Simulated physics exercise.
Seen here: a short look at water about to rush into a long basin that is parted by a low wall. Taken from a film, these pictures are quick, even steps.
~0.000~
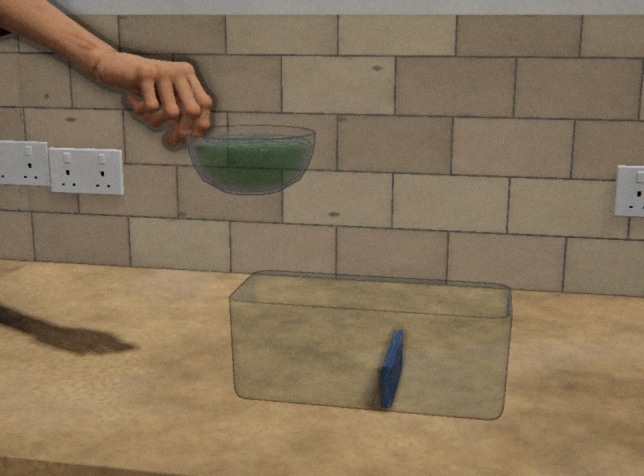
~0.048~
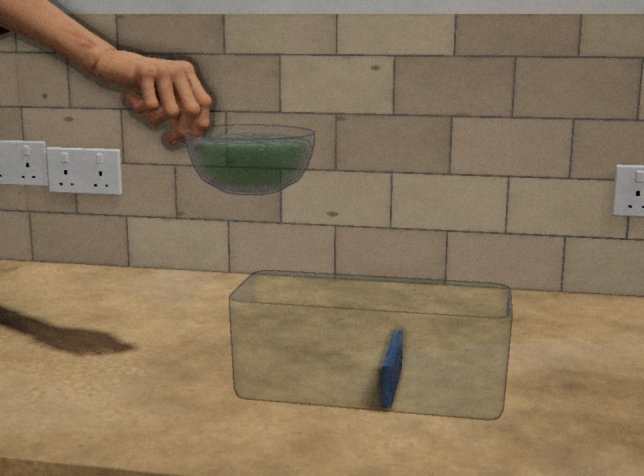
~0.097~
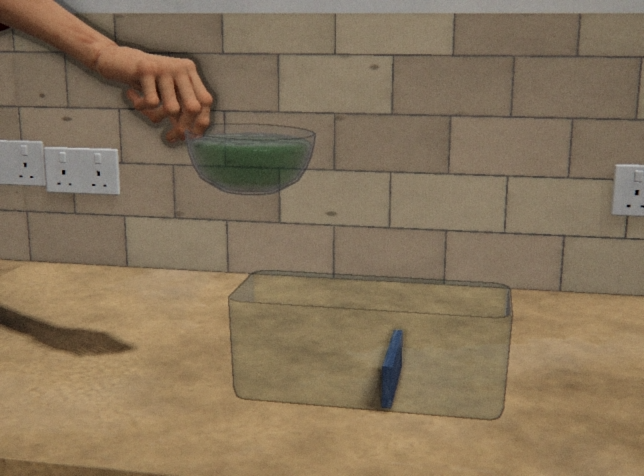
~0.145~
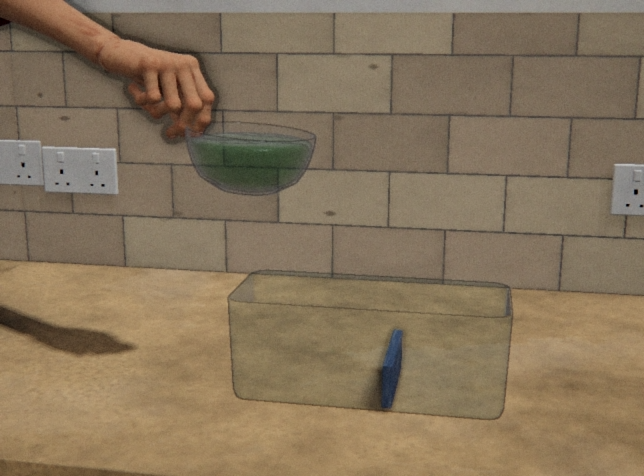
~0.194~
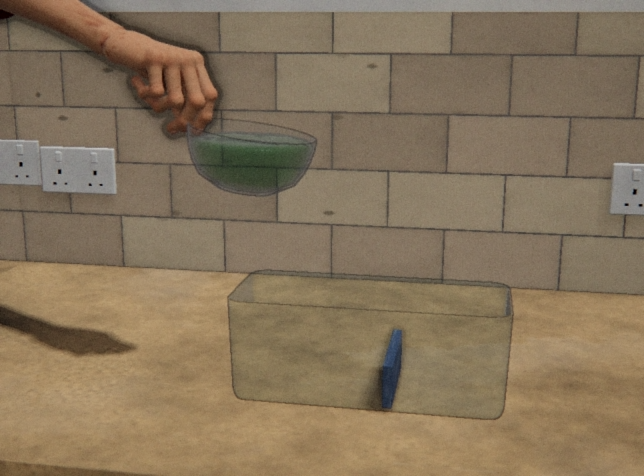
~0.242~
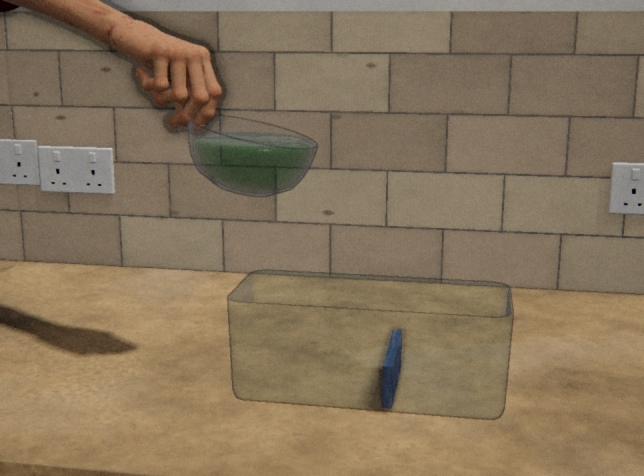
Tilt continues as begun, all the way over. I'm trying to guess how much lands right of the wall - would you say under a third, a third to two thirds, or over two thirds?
I would say under a third.
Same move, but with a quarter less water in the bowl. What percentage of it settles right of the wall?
0 per cent.
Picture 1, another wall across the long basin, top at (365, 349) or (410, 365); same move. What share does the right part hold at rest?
First try close to 60 percent, second try close to 10 percent.
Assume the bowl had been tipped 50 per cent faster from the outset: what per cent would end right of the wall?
Some 10 per cent.
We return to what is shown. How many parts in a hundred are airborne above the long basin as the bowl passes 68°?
Some 40 per cent, I'd say.
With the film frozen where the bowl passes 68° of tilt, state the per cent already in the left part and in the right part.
Some 20 per cent left and 0 right.
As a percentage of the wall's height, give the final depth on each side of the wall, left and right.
It settles around 50 on the left side and around 10 on the right side.
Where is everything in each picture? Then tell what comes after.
Tilt 0°; pouring edge (313, 135); surface from (195, 139) to (312, 142); the long basin's rim runs from (242, 286) to (510, 302); the wall's top is at (393, 348), in the first picture.
Tilt 1°; pouring edge (313, 136); surface from (194, 139) to (311, 143), in the second picture.
Tilt 2°; pouring edge (313, 137); surface from (194, 138) to (312, 143), in the third picture.
Tilt 5°; pouring edge (314, 140); surface from (195, 137) to (312, 144), in the fourth picture.
Tilt 8°; pouring edge (315, 144); surface from (195, 137) to (313, 144), in the fifth picture.
Tilt 13°; pouring edge (316, 148); surface from (196, 137) to (315, 144), in the sixth picture.
A moment on, the bowl is tipped part way and 40 per cent is still to pour, 18 is left of the wall and 1 right of it.
Next, the bowl is tipped on its side and 2 per cent is still to pour, 79 is left of the wall and 11 right of it.
Then the bowl is tipped right over and 0 per cent is still to pour, 87 is left of the wall and 12 right of it.
Later the bowl is tipped right over and 0 per cent is still to pour, 87 is left of the wall and 12 right of it.
Finally, 87 per cent lies left of the wall, 12 right of it and 1 outside.
